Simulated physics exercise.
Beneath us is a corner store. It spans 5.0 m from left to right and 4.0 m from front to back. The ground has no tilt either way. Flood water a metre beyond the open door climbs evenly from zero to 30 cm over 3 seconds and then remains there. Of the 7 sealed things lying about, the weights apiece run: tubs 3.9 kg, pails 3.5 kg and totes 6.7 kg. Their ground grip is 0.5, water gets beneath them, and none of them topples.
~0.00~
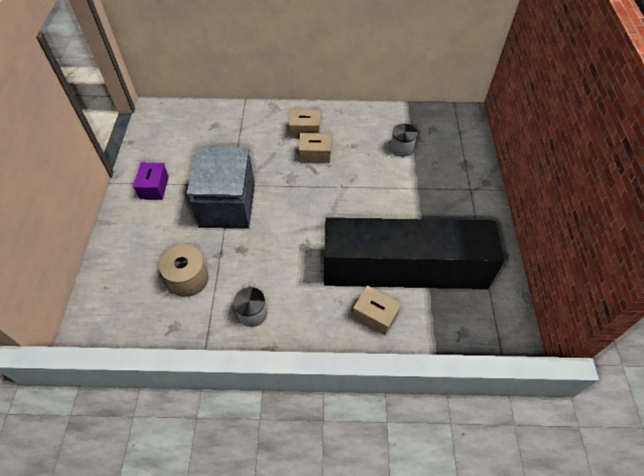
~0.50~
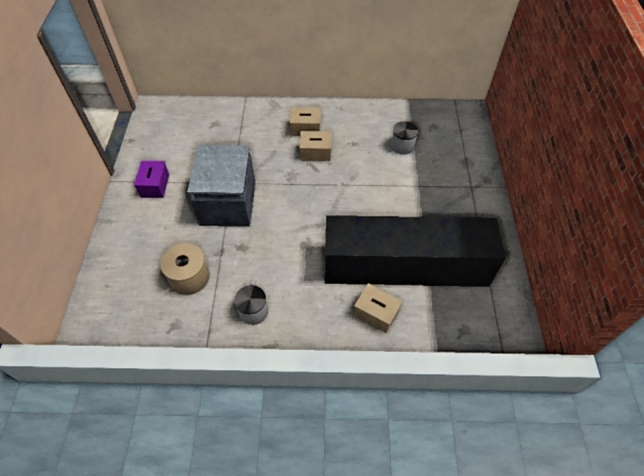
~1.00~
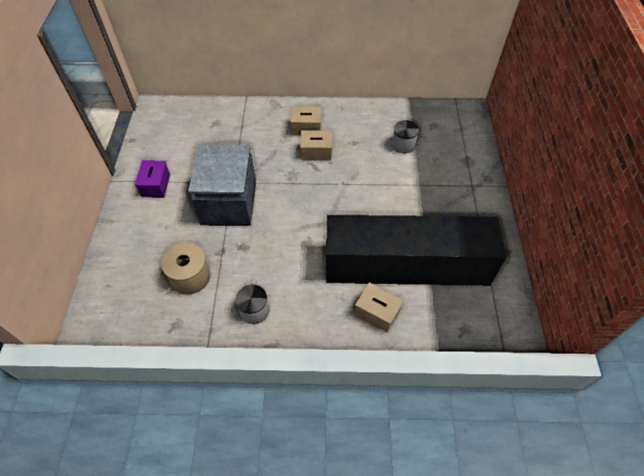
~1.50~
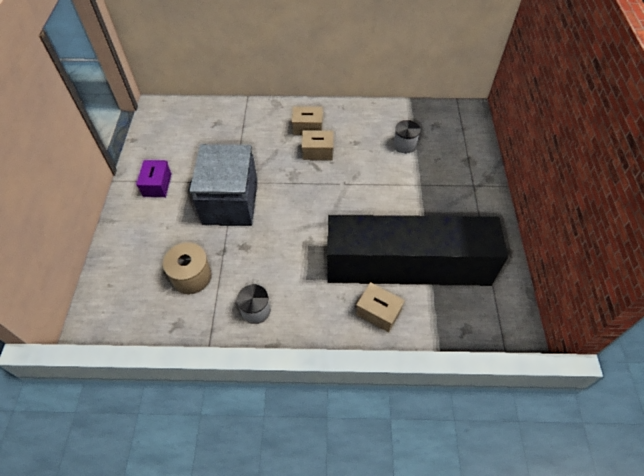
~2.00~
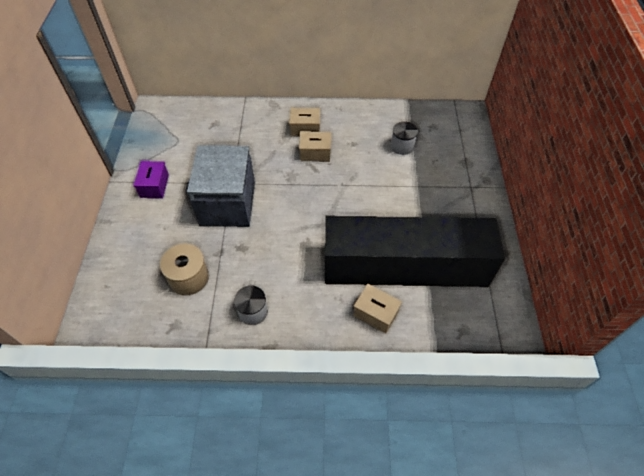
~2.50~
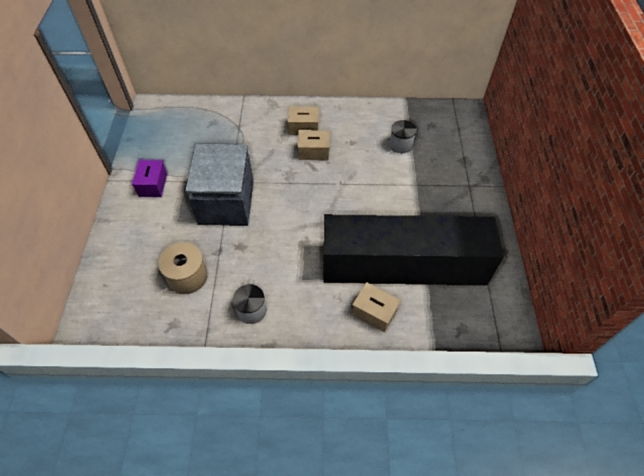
Water covers the paving outside, then spreads through the left doorway across the floor.
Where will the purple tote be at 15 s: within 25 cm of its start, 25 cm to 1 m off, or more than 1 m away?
Looks like it will get pushed a little way.
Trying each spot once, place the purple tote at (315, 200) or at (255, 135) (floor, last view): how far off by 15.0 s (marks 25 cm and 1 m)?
In turn: It creeps a little; it goes a long way.
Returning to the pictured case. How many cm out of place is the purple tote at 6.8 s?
Roughly 80 centimetres by that point.
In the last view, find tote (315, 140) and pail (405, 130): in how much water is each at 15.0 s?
About 14 and 16 cm.
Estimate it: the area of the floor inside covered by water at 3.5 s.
Roughly 5.0 m2.
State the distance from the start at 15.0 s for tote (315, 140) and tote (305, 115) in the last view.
Respectively 300 and 350 centimetres.
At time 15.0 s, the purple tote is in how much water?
I'd say around 13 cm.
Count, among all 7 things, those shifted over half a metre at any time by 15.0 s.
By my tally, 7.
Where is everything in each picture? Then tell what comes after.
The first picture shows the purple tote at (149, 175) rests on the ground; water covers 0.0 m2; 0 of 7 have shifted.
The second picture shows the purple tote at (150, 173), on the bottom; water covers 0.0 m2; 0 of 7 have shifted.
The third picture shows the purple tote at (150, 173) rests on the ground; 0.0 m2 under water; 0 of 7 have shifted.
The fourth picture shows the purple tote at (152, 172) rests on the ground; 0.0 m2 under water; 0 of 7 have shifted.
The fifth picture shows the purple tote at (149, 173) rests on the ground; 0.5 m2 under water; 0 of 7 have shifted.
The sixth picture shows the purple tote at (148, 172) rests on the ground; 1.7 m2 under water; 0 of 7 have shifted.
After 3.5 s the purple tote is near (151, 186), 0.2 m from its start, aground; 0 afloat.
After 6.8 s the purple tote is near (141, 220), 0.7 m from its start, aground; 4 afloat.
After 11.0 s the purple tote is near (127, 212), 0.6 m from its start, afloat; 7 afloat.
After 15.0 s the purple tote is near (172, 191), 0.5 m from its start, afloat; 7 afloat.
